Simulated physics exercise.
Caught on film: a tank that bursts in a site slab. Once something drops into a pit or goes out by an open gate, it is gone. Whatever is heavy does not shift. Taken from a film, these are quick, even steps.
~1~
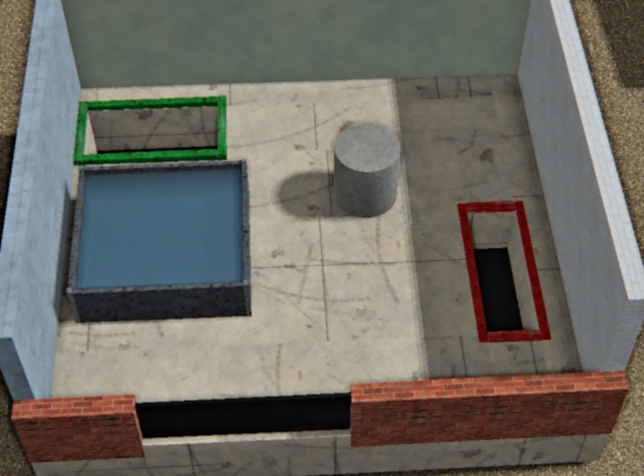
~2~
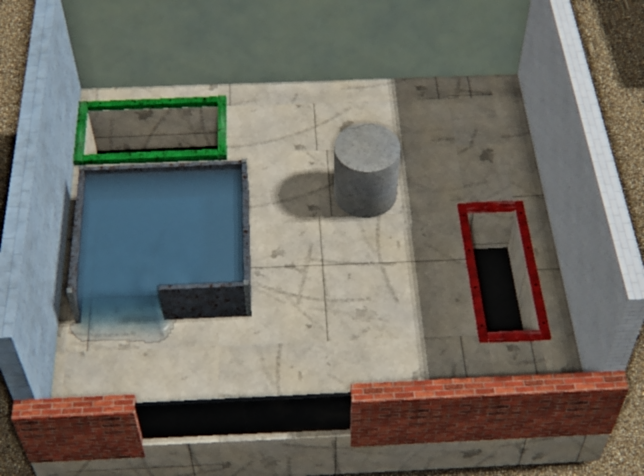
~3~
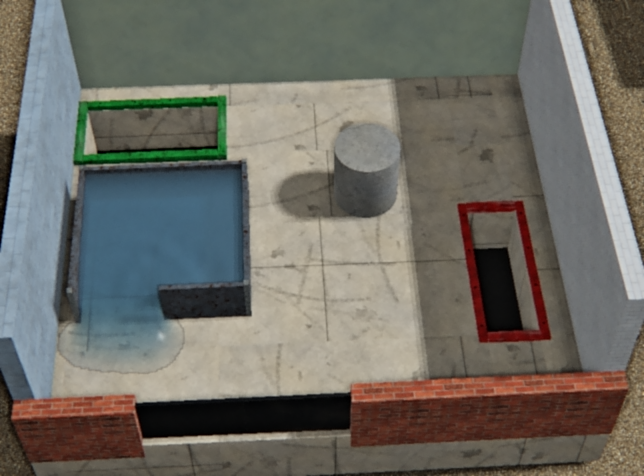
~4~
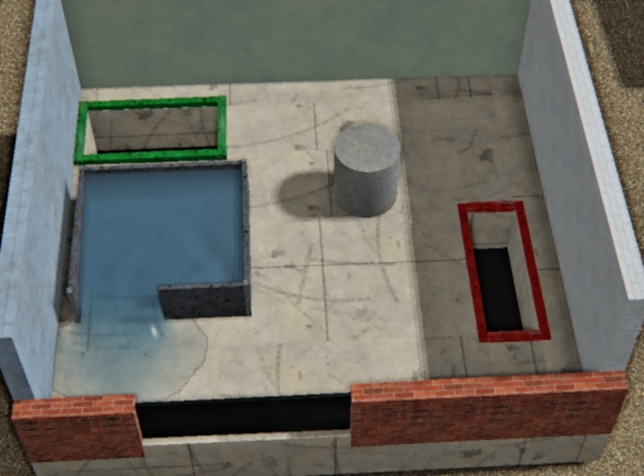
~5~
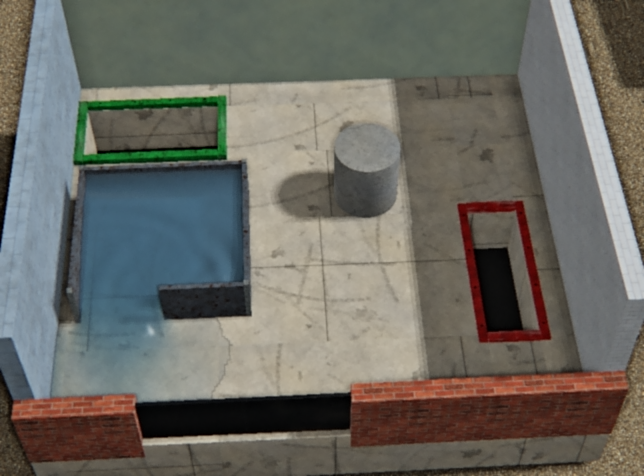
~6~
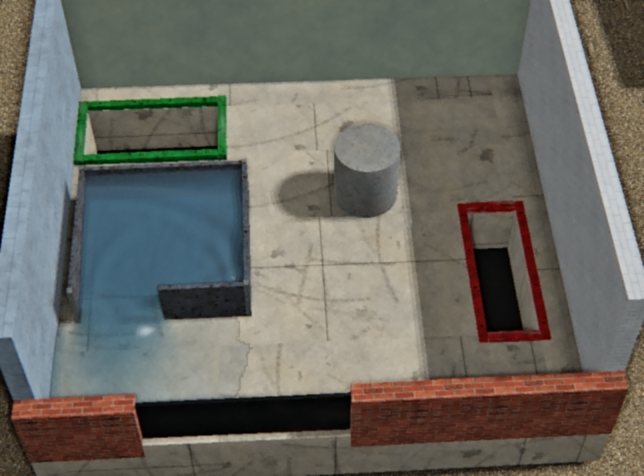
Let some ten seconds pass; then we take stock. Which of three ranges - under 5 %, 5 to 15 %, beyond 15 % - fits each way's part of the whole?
For the gate, under 5 %; for the red pit, beyond 15 %; for the green pit, under 5 %.
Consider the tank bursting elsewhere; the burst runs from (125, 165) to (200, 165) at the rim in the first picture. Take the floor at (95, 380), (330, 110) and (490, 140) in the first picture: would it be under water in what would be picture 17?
Result, in sequence: Untouched by the flood; inundated; untouched by the flood.
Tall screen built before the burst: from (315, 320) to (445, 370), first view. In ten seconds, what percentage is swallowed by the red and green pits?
Approximate split, red: 10 in a hundred; green: 2 in a hundred.
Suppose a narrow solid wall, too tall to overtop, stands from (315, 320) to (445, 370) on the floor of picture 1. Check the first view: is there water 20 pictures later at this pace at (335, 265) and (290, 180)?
First spot swamped; second spot not reached.
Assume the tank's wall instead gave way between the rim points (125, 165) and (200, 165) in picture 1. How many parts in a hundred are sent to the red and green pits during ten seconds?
Red about 0 %, green about 45 %.
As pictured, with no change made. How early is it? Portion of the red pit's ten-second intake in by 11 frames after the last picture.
Close to 0 out of every hundred.
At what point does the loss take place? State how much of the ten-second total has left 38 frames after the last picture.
Around 60 percent.
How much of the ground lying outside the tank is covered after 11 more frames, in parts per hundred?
Estimated share: Around 25 %.
A moment on, water covers 10 % of the floor; the gate 0 %, the red pit 0 %, the green pit 0 %.
Next, water covers 25 % of the floor; the gate 0 %, the red pit 0 %, the green pit 0 %.
Then, water covers 50 % of the floor; the gate 0 %, the red pit 2 %, the green pit 0 %.
Later, water covers 70 % of the floor; the gate 0 %, the red pit 15 %, the green pit 1 %.
In the end, water covers 85 % of the floor; the gate 0 %, the red pit 27 %, the green pit 2 %.
